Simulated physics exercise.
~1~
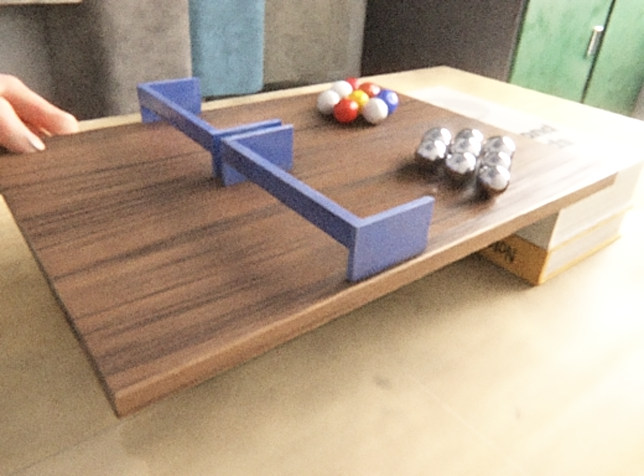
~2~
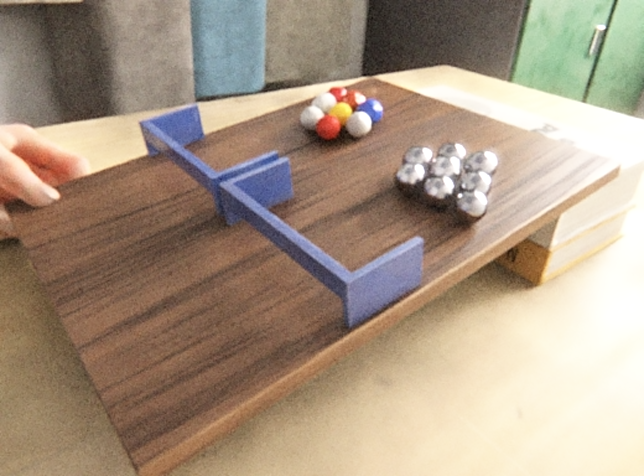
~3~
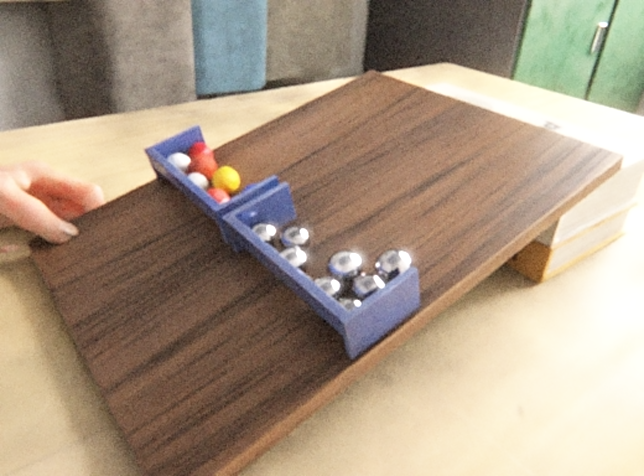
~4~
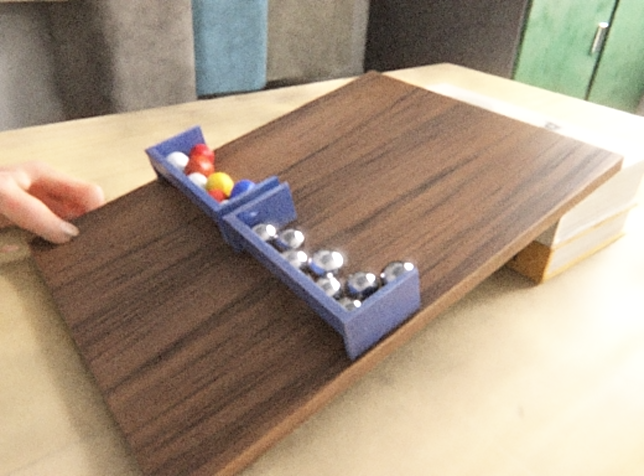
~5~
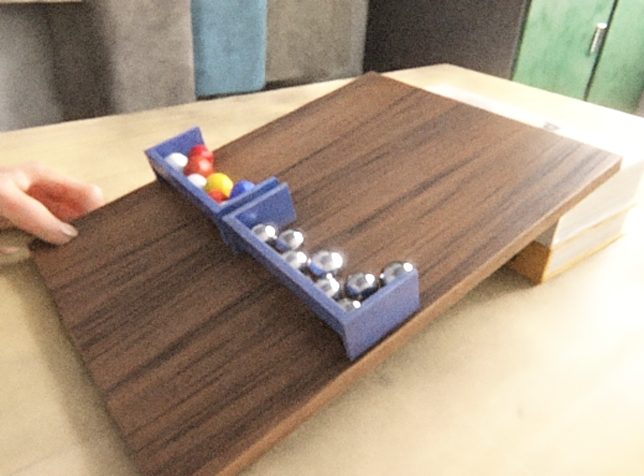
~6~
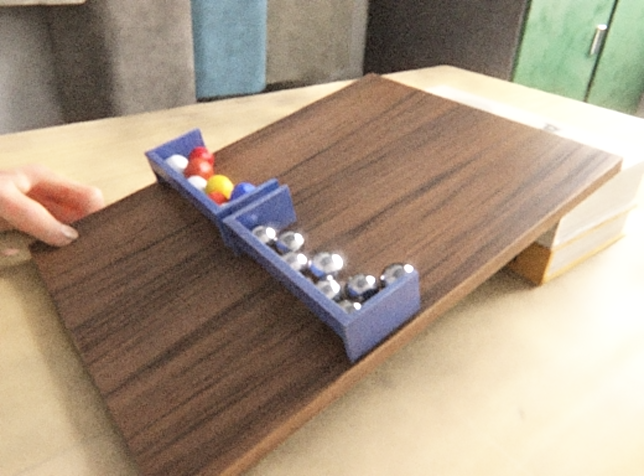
We see a hand at the left of a wooden board propped on books, lowering its end so the slope steepens. Silver balls and a group of coloured and white balls roll down and gather behind two blue barriers, where they stay.
